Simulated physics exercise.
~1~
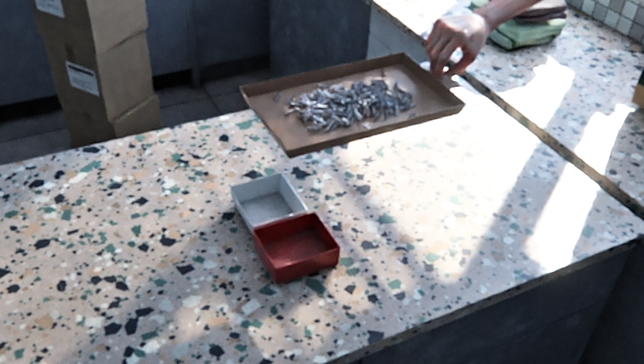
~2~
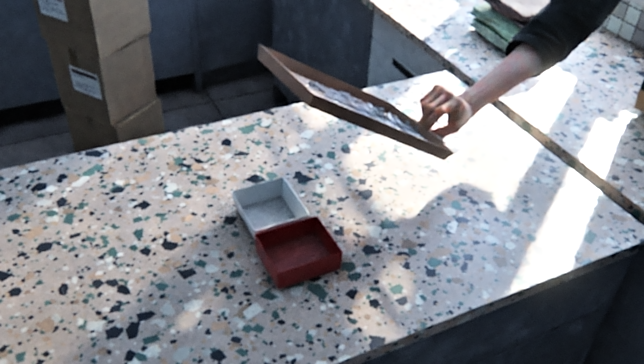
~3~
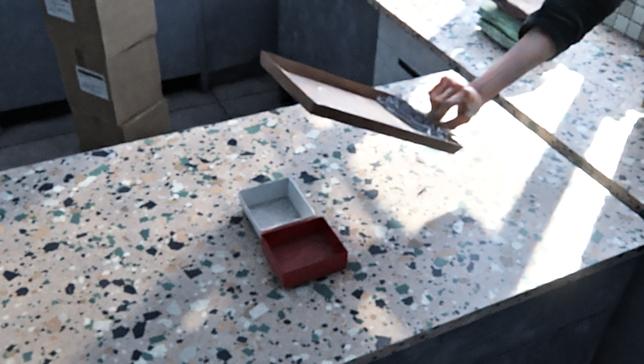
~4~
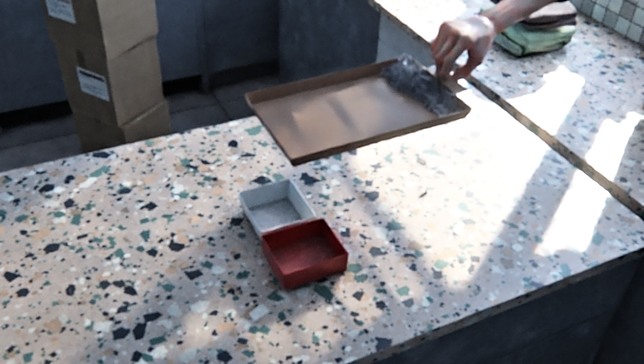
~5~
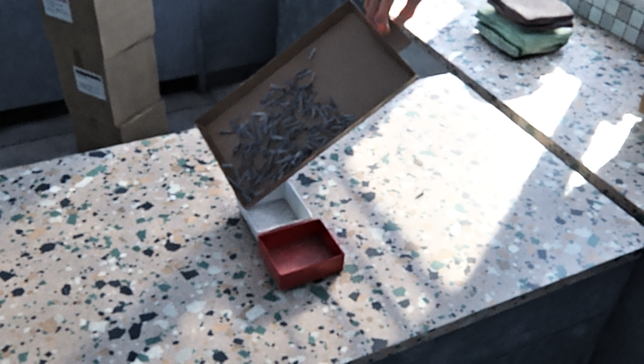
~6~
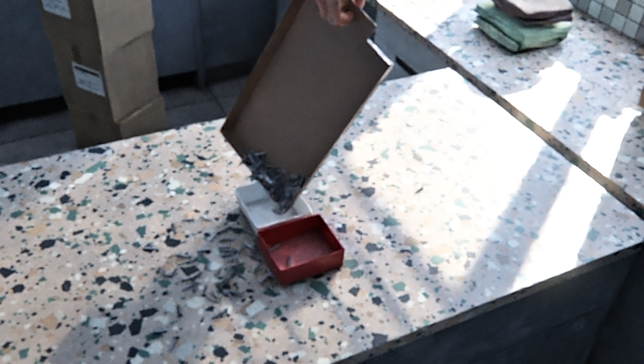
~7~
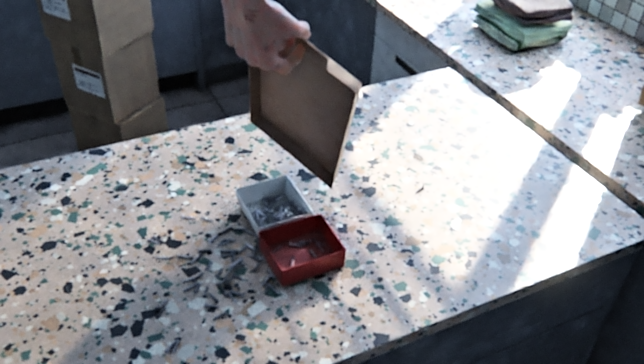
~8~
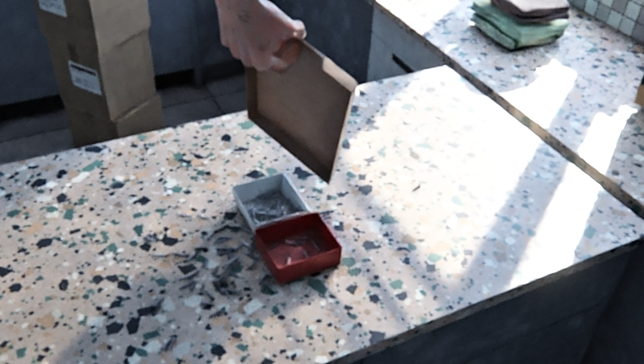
A hand tips screws from a tray; many reach the white tin, others scatter outside.
